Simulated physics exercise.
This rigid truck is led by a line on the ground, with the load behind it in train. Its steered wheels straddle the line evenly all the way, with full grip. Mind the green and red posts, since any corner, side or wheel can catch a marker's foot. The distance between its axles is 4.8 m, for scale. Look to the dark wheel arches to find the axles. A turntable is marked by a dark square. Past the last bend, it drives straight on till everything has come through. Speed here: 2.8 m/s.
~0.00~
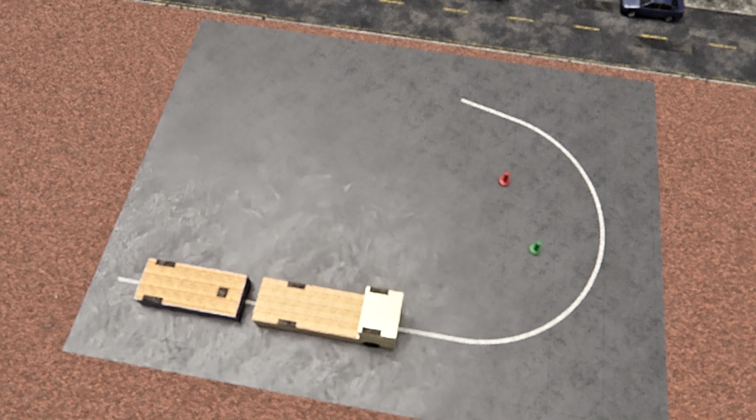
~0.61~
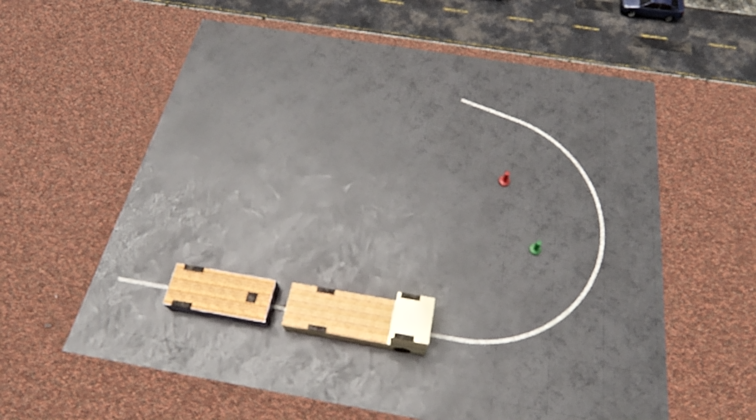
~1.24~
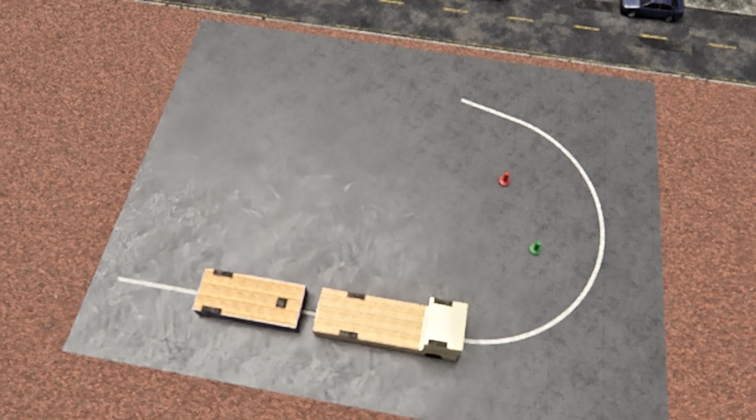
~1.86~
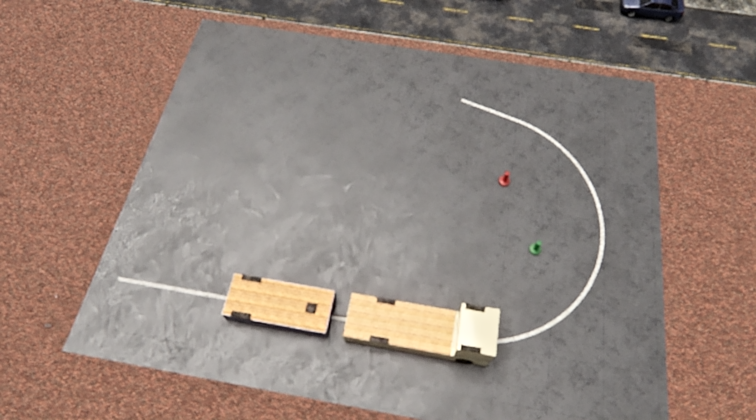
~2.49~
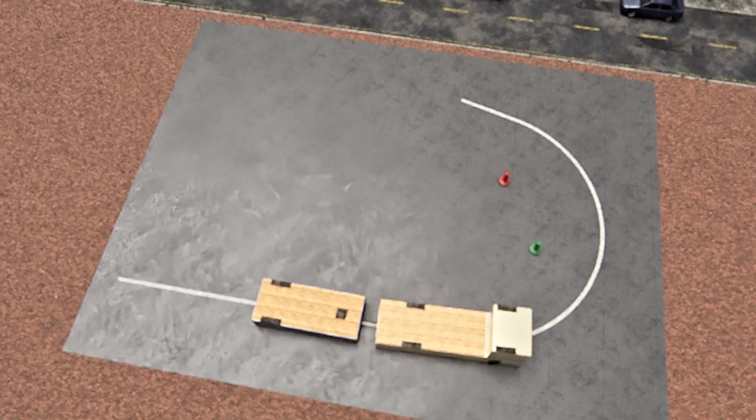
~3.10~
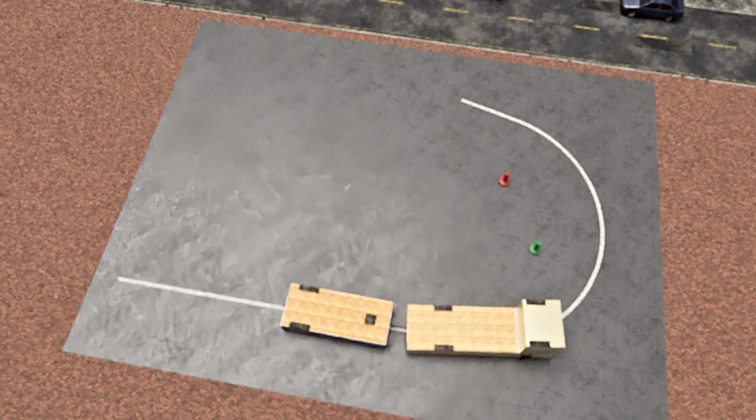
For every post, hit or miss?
Green hit, red miss.
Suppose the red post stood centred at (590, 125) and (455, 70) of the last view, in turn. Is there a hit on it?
Results in order - no collision, no collision.
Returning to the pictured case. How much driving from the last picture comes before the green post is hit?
Contact happens once about 18.0 m more has been driven.
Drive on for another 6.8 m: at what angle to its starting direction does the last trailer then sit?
Around 5 degrees.
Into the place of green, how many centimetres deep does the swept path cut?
For green, it comes to around 30.
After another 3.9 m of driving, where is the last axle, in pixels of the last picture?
Somewhere around pixel (367, 318).
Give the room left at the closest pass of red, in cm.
Red 60.
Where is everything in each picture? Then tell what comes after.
The first frame shows nose (396, 323); last axle (159, 281); still straight; green (536, 247), red (505, 179); 1 trailer.
The second frame shows nose (427, 328); last axle (188, 286); still straight.
The third frame shows nose (458, 334); last axle (217, 291); still straight.
The fourth frame shows nose (489, 339); last axle (246, 297); still straight.
The fifth frame shows nose (522, 339); last axle (276, 302); turned 3°.
The sixth frame shows nose (551, 331); last axle (305, 307); turned 8°; green (536, 247), red (505, 179).
By 5.8 s, the last axle is at (422, 323) of the last picture, 30 cm off the line.
By 8.5 s, the last axle is at (520, 300) of the last picture, 180 cm off the line.
By 9.5 s, the last axle is at (544, 279) of the last picture, 215 cm off the line; the trailer has hit green.
By 13.6 s, the last axle is at (533, 155) of the last picture, 260 cm off the line; red has been passed with 60 cm to spare.
By 16.6 s, the last axle is at (435, 87) of the last picture, 65 cm off the line; 1 of 2 struck in all.
